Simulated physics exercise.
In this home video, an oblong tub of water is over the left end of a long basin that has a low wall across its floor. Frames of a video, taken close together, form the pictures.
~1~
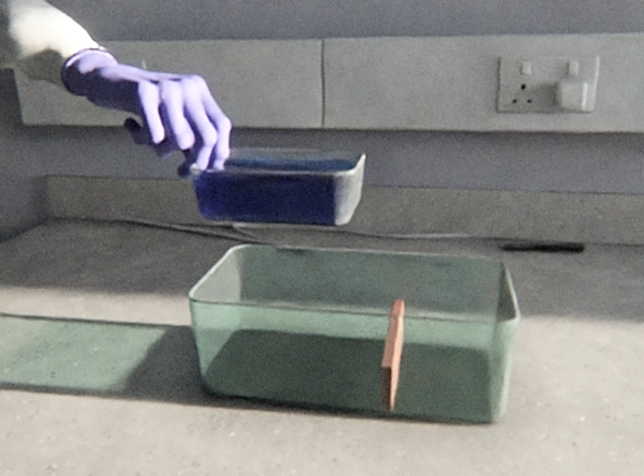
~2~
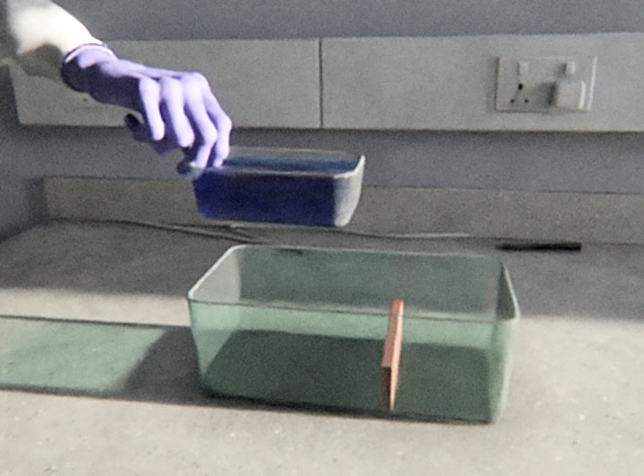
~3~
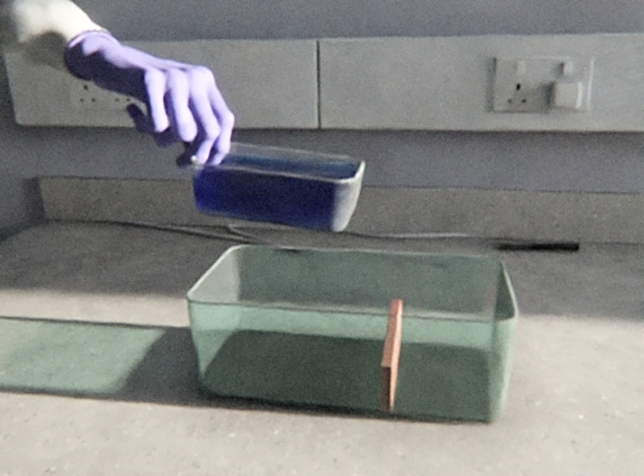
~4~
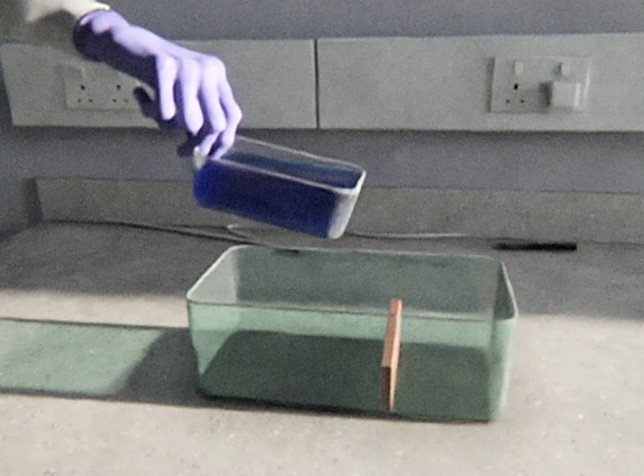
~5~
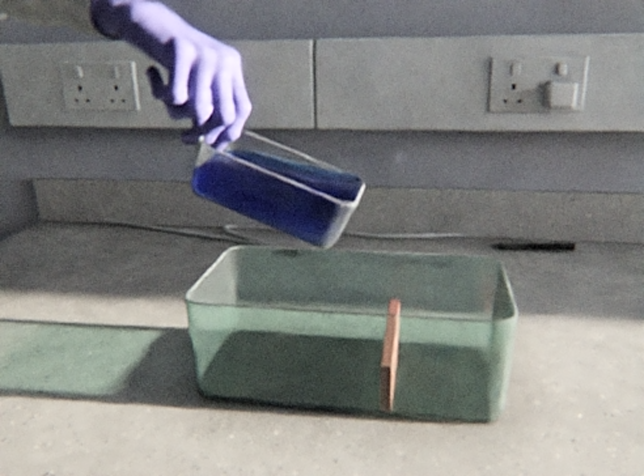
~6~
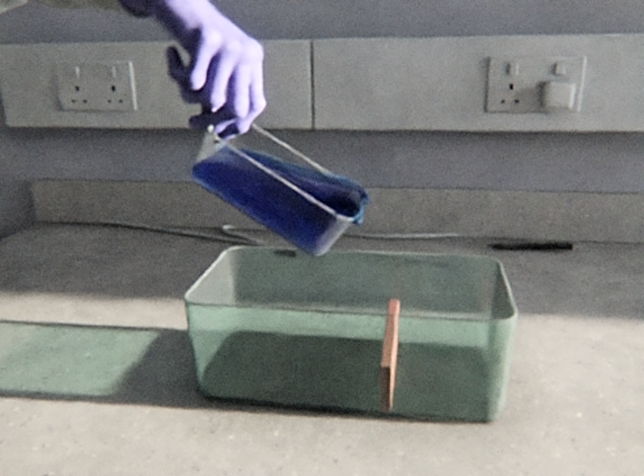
A purple-gloved hand held a small tub of blue water above a long, clear greenish basin with a low reddish wall inside, then steadily tilted it down to the right until water reached the lip.
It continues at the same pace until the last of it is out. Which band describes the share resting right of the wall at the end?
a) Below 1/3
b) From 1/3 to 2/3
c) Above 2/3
(b) From 1/3 to 2/3.
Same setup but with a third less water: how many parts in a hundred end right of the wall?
30 per cent.
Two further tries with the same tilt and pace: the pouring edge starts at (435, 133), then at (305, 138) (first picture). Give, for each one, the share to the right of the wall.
The first start gives some 80 %, the second some 5 %.
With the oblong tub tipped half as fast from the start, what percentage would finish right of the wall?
About 70 per cent.
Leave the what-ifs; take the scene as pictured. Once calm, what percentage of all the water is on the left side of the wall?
Share approx. 50 per cent.
A moment on, the oblong tub is tipped on its side and 8 per cent is still to pour, 31 is left of the wall and 41 right of it.
Next, the oblong tub is tipped on its side and 2 per cent is still to pour, 44 is left of the wall and 46 right of it.
Then the oblong tub is tipped on its side and 1 per cent is still to pour, 47 is left of the wall and 49 right of it.
Later the oblong tub is tipped on its side and 0 per cent is still to pour, 49 is left of the wall and 49 right of it.
In the end 50 per cent lies left of the wall, 49 right of it and 2 outside.
